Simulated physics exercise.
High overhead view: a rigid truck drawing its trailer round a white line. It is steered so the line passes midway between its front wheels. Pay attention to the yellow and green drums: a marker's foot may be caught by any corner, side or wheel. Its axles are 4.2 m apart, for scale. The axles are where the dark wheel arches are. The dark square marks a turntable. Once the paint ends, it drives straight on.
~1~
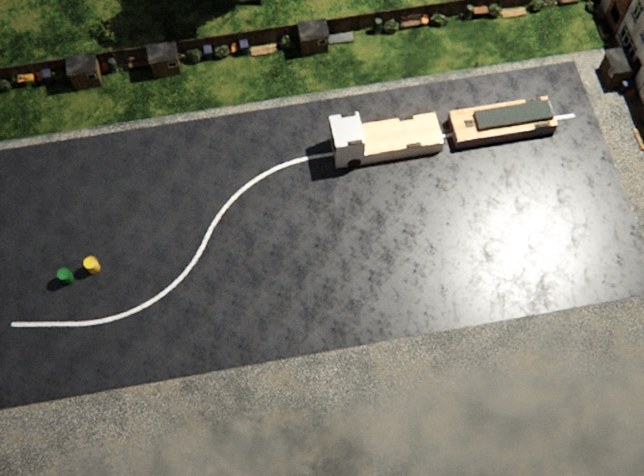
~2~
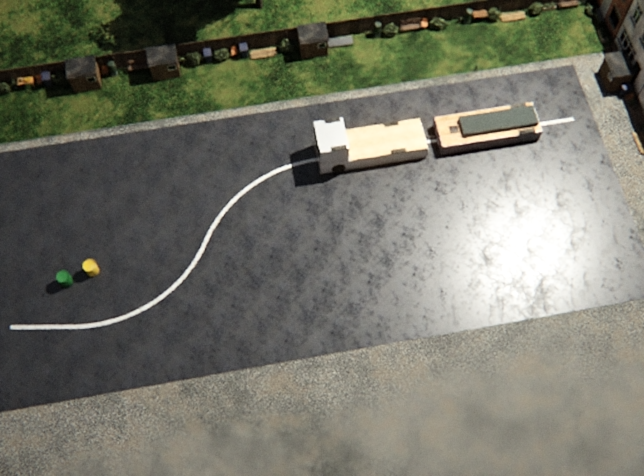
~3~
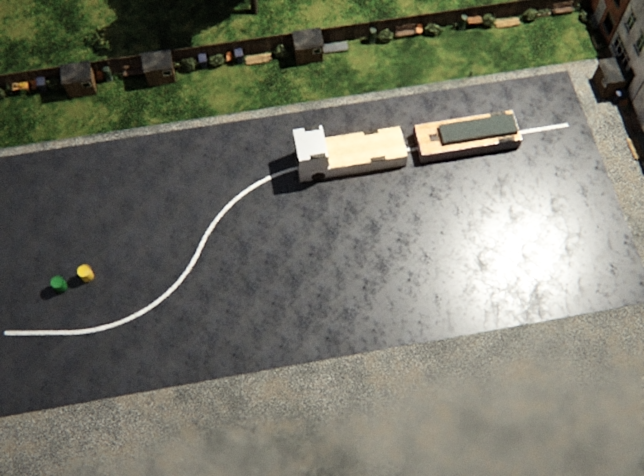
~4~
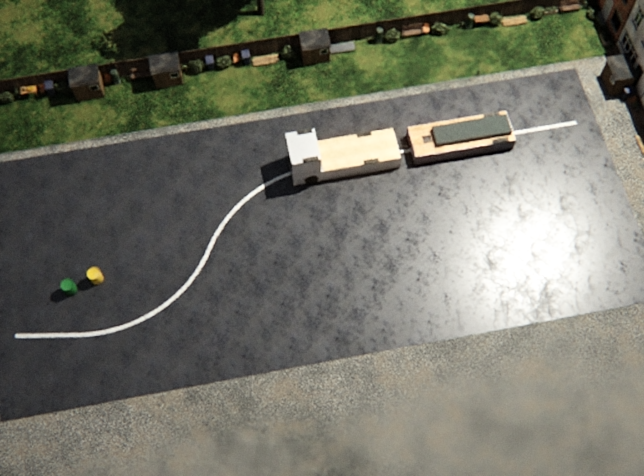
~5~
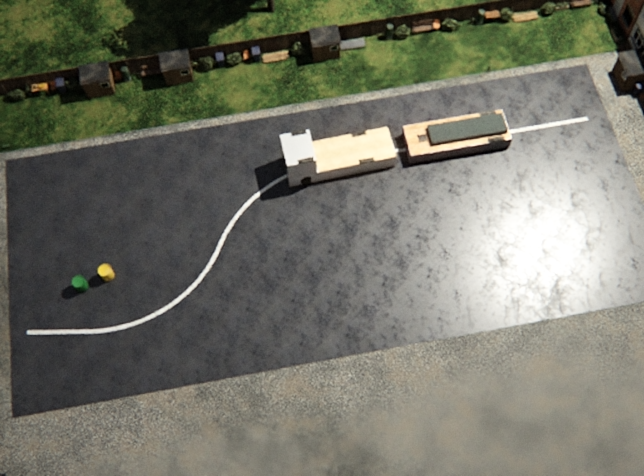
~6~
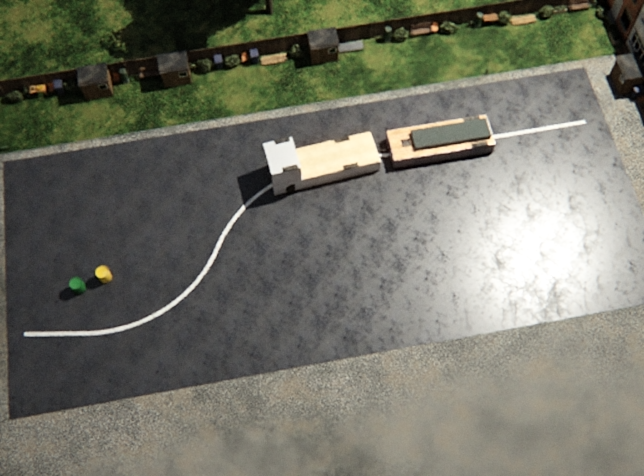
At first, seen from high above, a truck with a white cab and a trailer sits on a white line across dark pavement, right of yellow and green drums. It creeps leftward along the line, trailer following, then its cab angles slightly downward as the curve begins.
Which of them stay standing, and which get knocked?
In the end yellow goes unscathed. Green goes unscathed.
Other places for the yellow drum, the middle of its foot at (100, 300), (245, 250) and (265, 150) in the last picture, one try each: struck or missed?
In the first spot it is contacted, in the second contacted, and in the third left alone.
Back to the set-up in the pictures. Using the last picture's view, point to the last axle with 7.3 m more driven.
Roughly at (380, 149).
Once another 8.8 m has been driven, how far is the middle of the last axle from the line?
30 cm.
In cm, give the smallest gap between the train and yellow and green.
Results - yellow 50, green 20.
After another 30.1 m, the last axle is at (105, 301) of the last picture, 165 cm off the line; yellow has been passed with 55 cm to spare.
After another 32.1 m, the last axle is at (75, 308) of the last picture, 130 cm off the line; green has been passed with 20 cm to spare.
After another 37.6 m, the last axle is out of the picture, 50 cm off the line; 0 of 2 struck in all.
